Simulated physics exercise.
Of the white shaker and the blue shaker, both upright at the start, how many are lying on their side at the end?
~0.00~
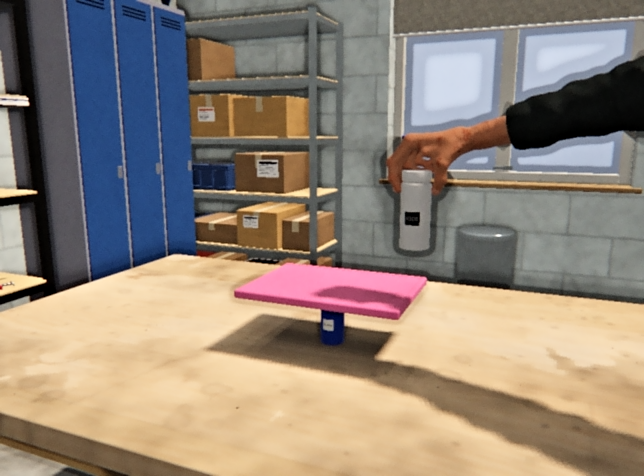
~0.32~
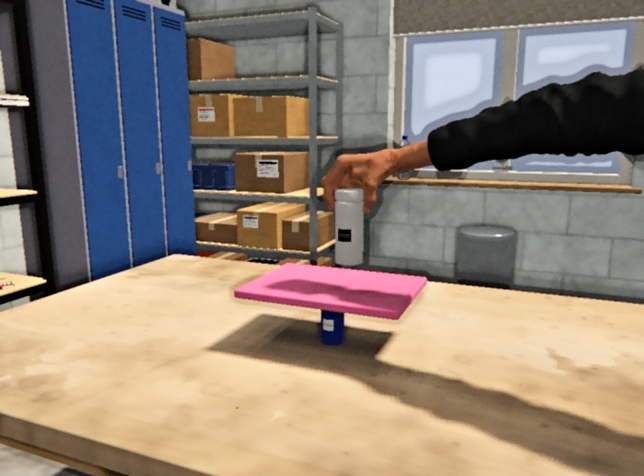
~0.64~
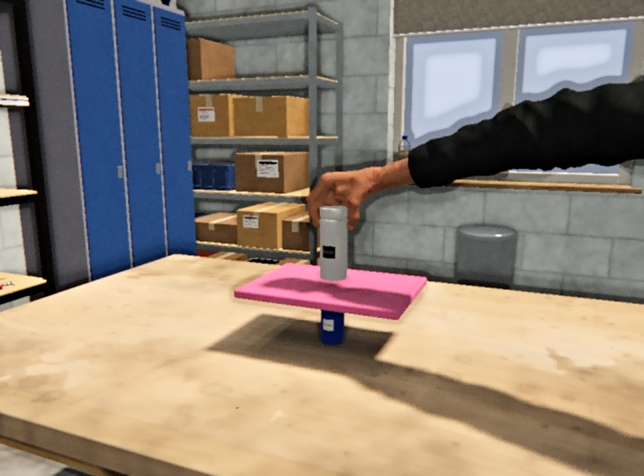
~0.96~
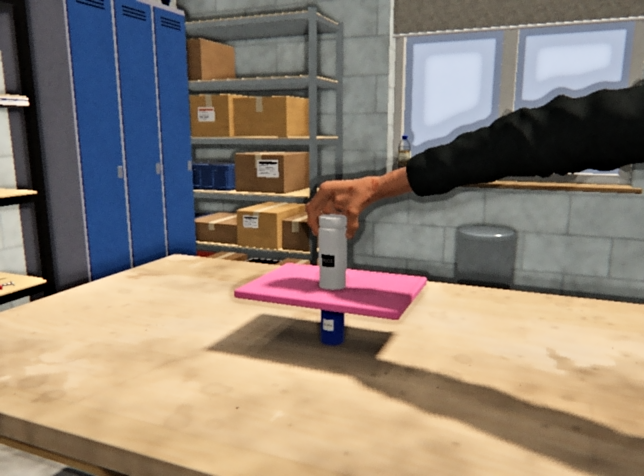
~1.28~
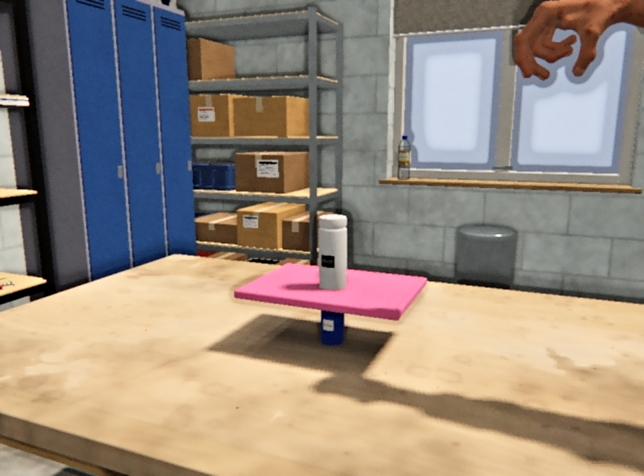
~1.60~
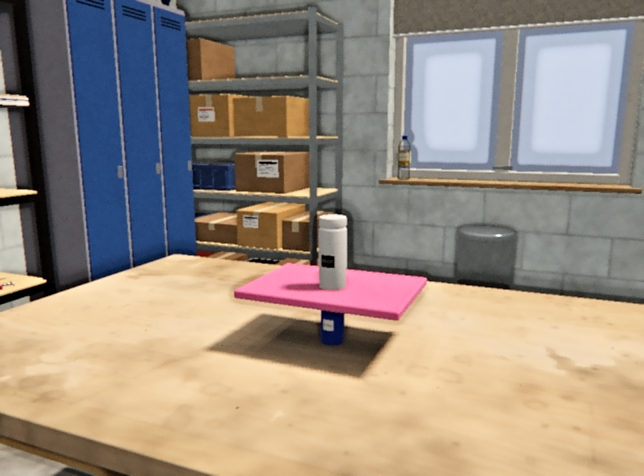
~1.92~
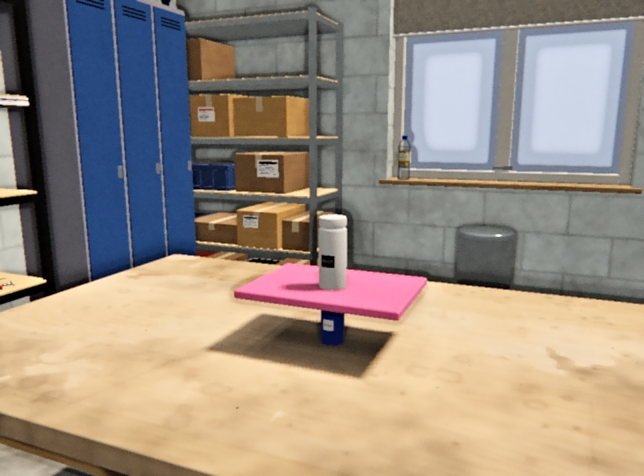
None of them are, as the white shaker still stands on the pink lid and the blue shaker still stands beneath it.
